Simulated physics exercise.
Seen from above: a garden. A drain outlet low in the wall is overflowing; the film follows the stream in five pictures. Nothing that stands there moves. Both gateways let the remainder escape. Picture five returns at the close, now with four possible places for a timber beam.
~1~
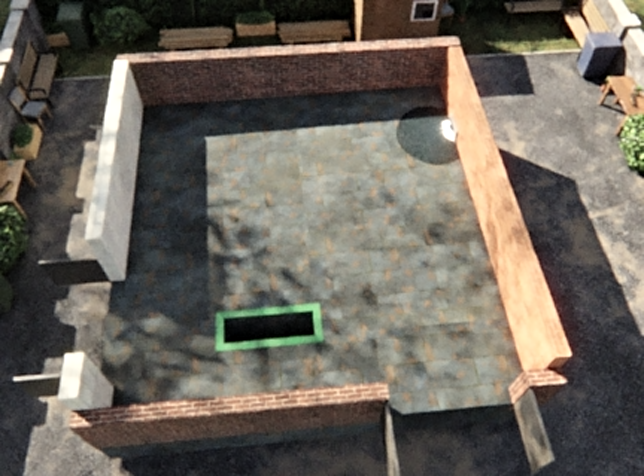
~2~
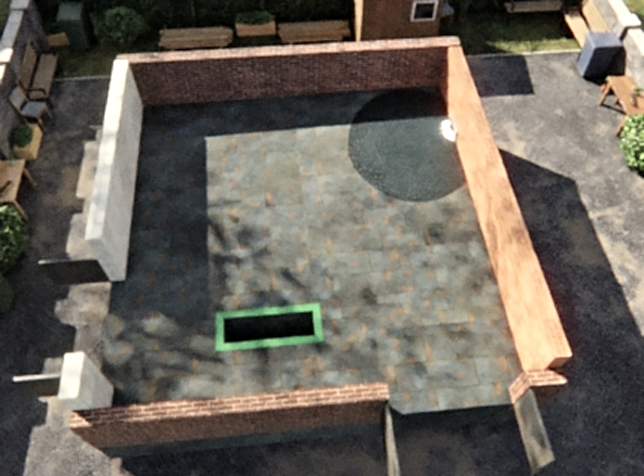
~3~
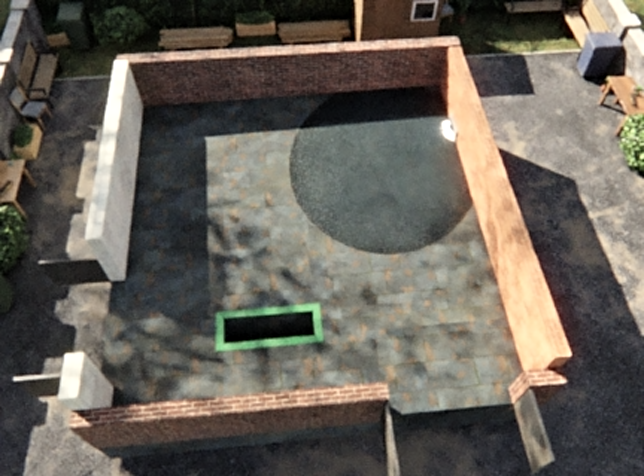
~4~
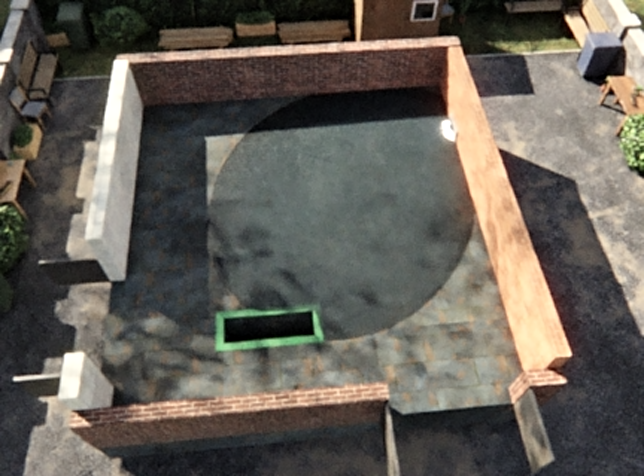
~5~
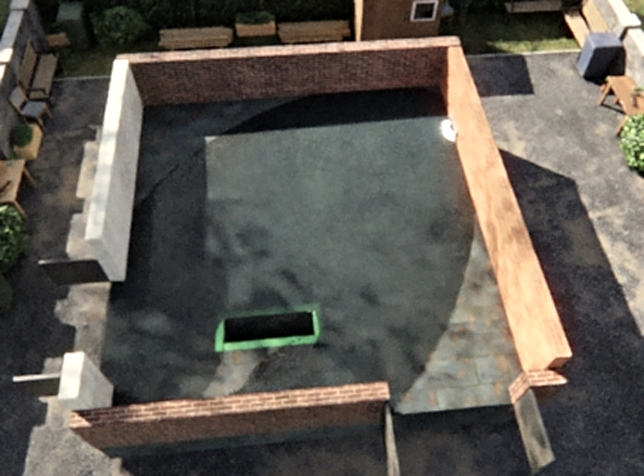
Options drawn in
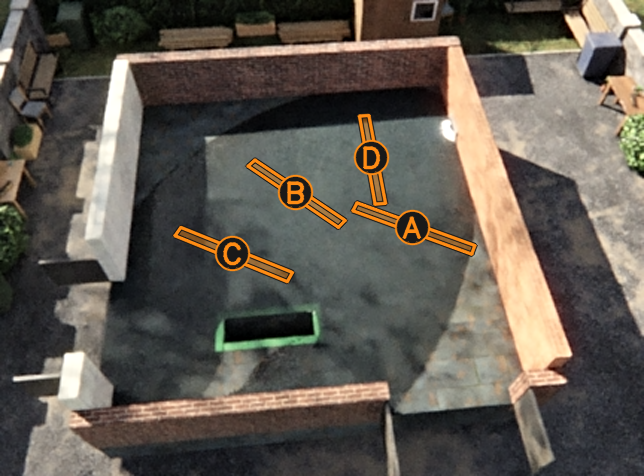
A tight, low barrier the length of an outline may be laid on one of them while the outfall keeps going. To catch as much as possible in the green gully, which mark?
Position C.
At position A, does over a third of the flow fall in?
No.
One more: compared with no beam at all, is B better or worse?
It is worse.
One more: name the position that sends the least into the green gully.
It is D.
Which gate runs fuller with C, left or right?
The left gate.
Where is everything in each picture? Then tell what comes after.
Outfall at (454, 127); green gully at (269, 327); open gate at (119, 330); open gate at (446, 394); front seen at (418, 157), 3 % of the ground wet; green gully still dry, in the first picture.
Front seen at (355, 157), 12 % of the ground wet; green gully still dry, in the second picture.
Front seen at (305, 205), 27 % of the ground wet; green gully still dry, in the third picture.
Front seen at (226, 276), 50 % of the ground wet; green gully taking water, in the fourth picture.
Front seen at (103, 384), 76 % of the ground wet; green gully taking water, in the fifth picture.
On the marked copy, A from (355, 206) to (473, 249); B from (251, 163) to (341, 223); C from (177, 231) to (289, 276); D from (380, 203) to (364, 115).
With A, about 23 % of the stream goes into the green gully, about 77 % out by the gates.
With B, about 21 % of the stream goes into the green gully, about 79 % out by the gates.
With C, about 38 % of the stream goes into the green gully, about 62 % out by the gates.
With D, about 14 % of the stream goes into the green gully, about 86 % out by the gates.
